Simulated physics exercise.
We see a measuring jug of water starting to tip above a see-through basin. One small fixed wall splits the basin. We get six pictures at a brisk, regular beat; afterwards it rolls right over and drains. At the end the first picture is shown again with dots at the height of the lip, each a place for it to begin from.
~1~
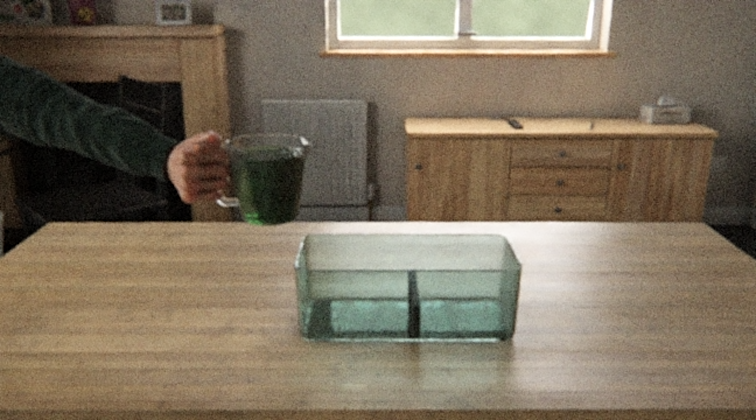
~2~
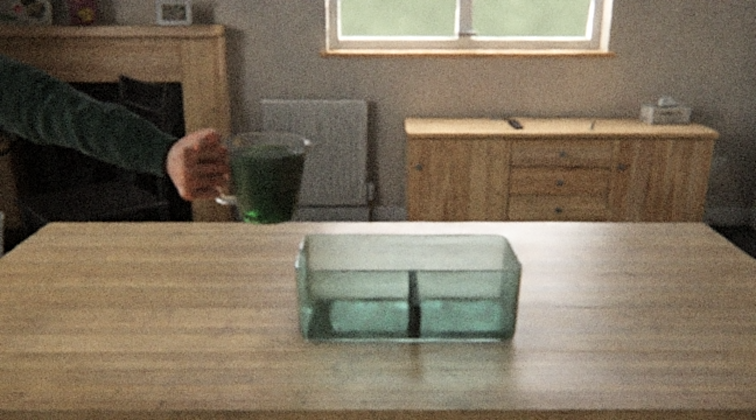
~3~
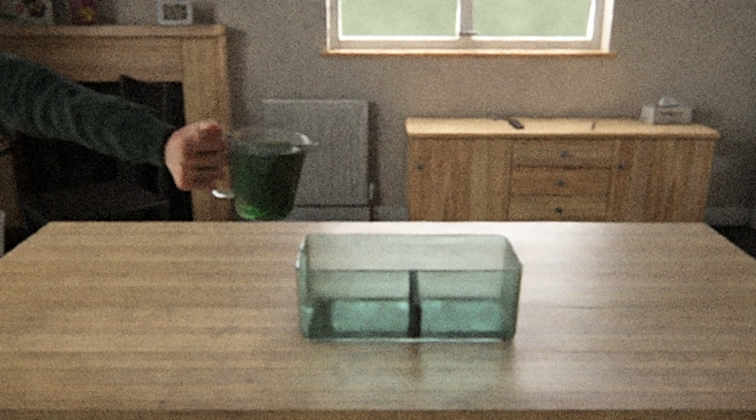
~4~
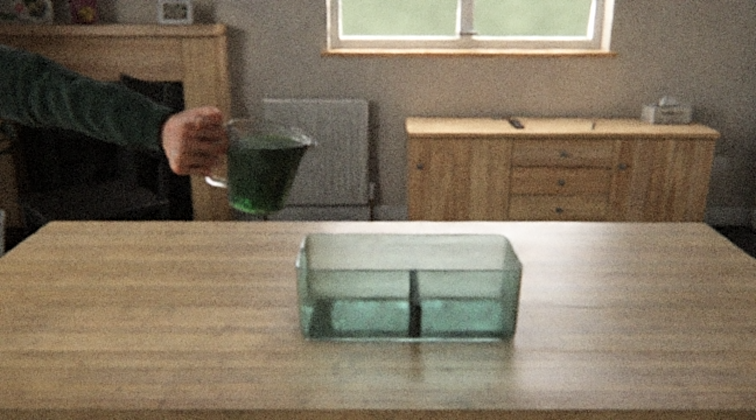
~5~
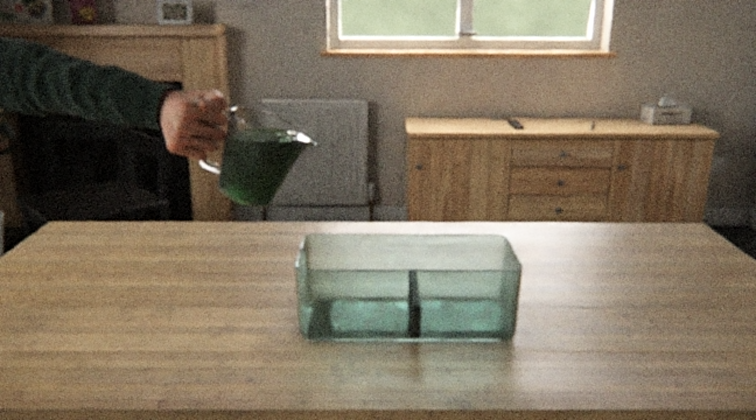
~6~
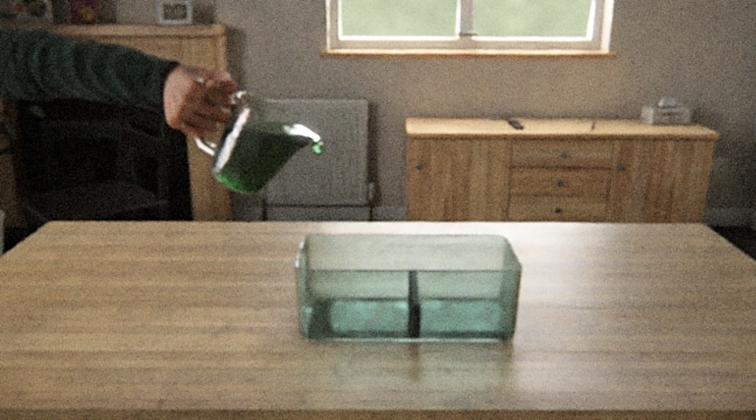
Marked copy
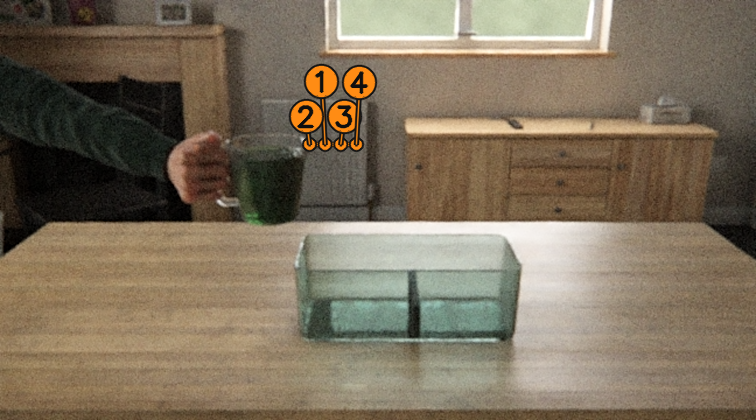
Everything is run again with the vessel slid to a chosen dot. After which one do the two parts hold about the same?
The best place is 3.
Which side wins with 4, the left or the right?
The right one.
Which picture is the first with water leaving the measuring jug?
In picture 6.
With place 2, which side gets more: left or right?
The left side.
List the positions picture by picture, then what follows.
Upright, lip at (315, 144); basin from (300, 337) to (515, 337); top of the wall at (414, 286); nothing has left yet, in the first frame.
Upright, lip at (315, 144); nothing has left yet, in the second frame.
Tipped about 6°, lip at (316, 144); nothing has left yet, in the third frame.
Tipped about 13°, lip at (316, 143); nothing has left yet, in the fourth frame.
Tipped about 22°, lip at (315, 143); nothing has left yet, in the fifth frame.
Tipped about 32°, lip at (315, 143); water is over the lip, down to (319, 151), in the sixth frame.
In orange, 1 at (325, 144); 2 at (309, 144); 3 at (340, 144); 4 at (356, 144).
If 1 is chosen, about 86 % ends left of the wall and 11 % right of it; 3 % is lost outside.
If 2 is chosen, about 91 % ends left of the wall and 4 % right of it; 5 % is lost outside.
If 3 is chosen, about 40 % ends left of the wall and 58 % right of it.
If 4 is chosen, about 11 % ends left of the wall and 87 % right of it.
